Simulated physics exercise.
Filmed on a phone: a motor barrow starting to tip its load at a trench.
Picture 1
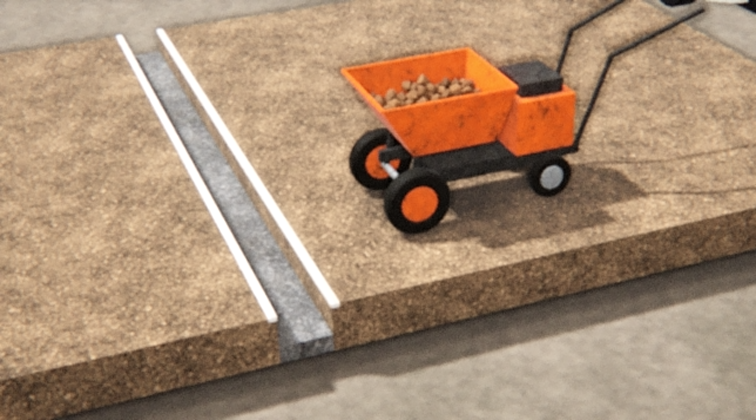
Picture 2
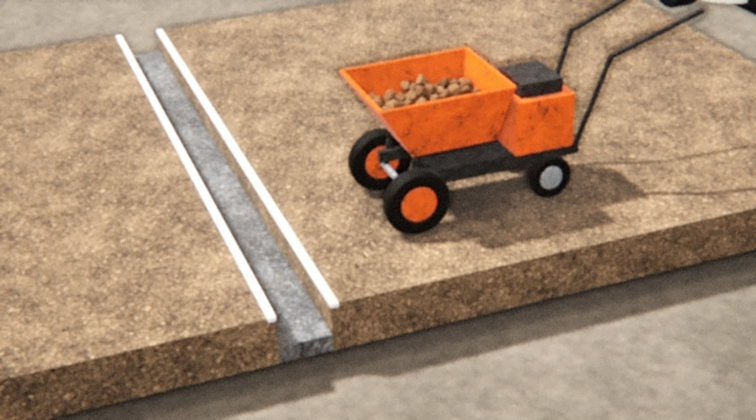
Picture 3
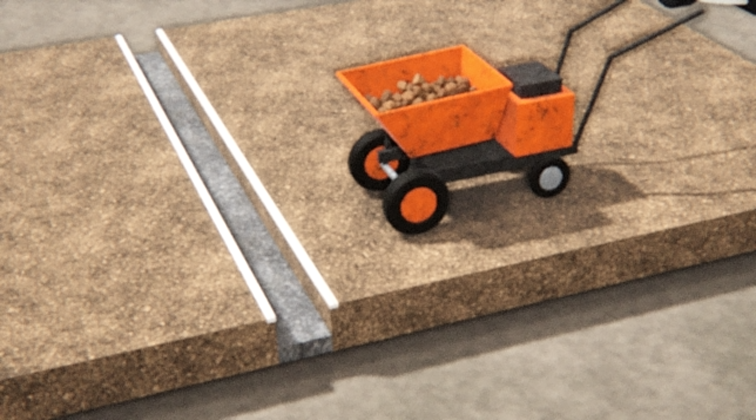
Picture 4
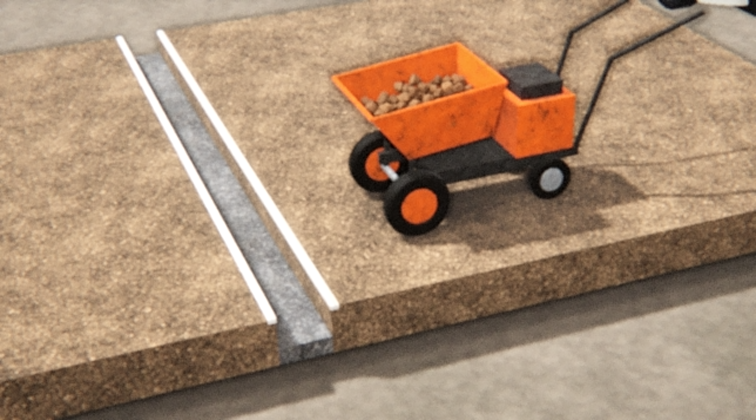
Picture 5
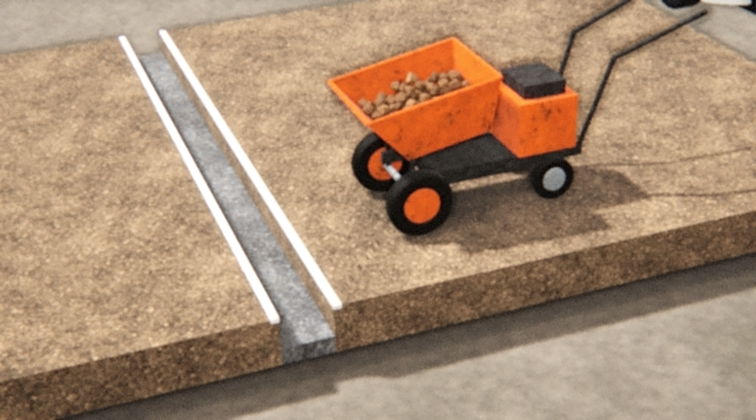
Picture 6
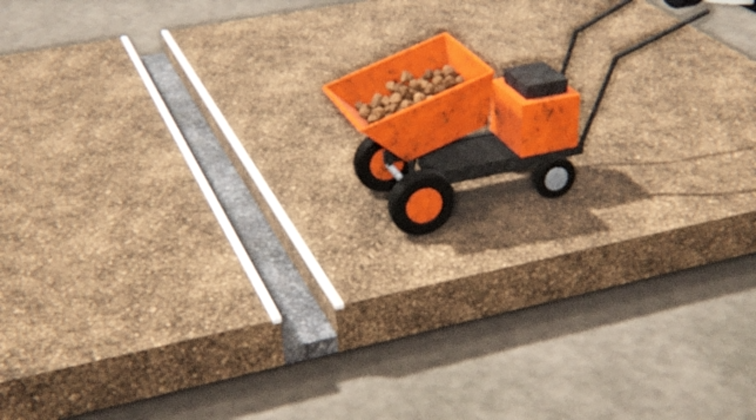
The orange skip of a motor barrow slowly tilts forward to the left, carrying brown clods.
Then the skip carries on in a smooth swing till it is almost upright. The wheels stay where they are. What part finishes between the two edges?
The trench is going to be left with upwards of half the load.
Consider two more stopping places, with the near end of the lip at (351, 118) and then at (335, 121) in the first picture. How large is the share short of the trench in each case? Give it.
You'd get around 0 in a hundred, then 0 in a hundred.
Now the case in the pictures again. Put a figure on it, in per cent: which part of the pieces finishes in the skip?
Estimate: 0 %, roughly.
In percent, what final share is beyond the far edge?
Roughly 0 in a hundred.
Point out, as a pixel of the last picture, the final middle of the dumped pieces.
I'd place the middle at about (270, 251).
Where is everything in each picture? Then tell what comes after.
Lip of the skip at (383, 112), level; top of the load at (445, 105), clay clods; first edge of the trench at (318, 276); far edge at (257, 289), the trench over half as wide as the skip, and about half as deep as wide, in the first frame.
Lip of the skip at (382, 113), level; top of the load at (444, 105), in the second frame.
Lip of the skip at (378, 116), tipped barely; top of the load at (442, 94), in the third frame.
Lip of the skip at (373, 120), tipped a little; top of the load at (438, 94), in the fourth frame.
Lip of the skip at (368, 125), tipped a little; top of the load at (447, 93), in the fifth frame.
Lip of the skip at (362, 131), tipped clearly; top of the load at (439, 81); first edge of the trench at (322, 277); far edge at (261, 290), in the sixth frame.
Soon after the last picture, skip tipped steeply; all in the skip.
A little later, skip tipped right over; nearly all in the skip; a stray few short of the trench; a stray few in or heaped over the trench; a stray few falling.
Later still, skip tipped right over; about a third in the skip; a stray few short of the trench; about two thirds in or heaped over the trench; a stray few beyond it.
By the end, skip tipped right over; a small part short of the trench; nearly all in or heaped over the trench; a stray few beyond it.
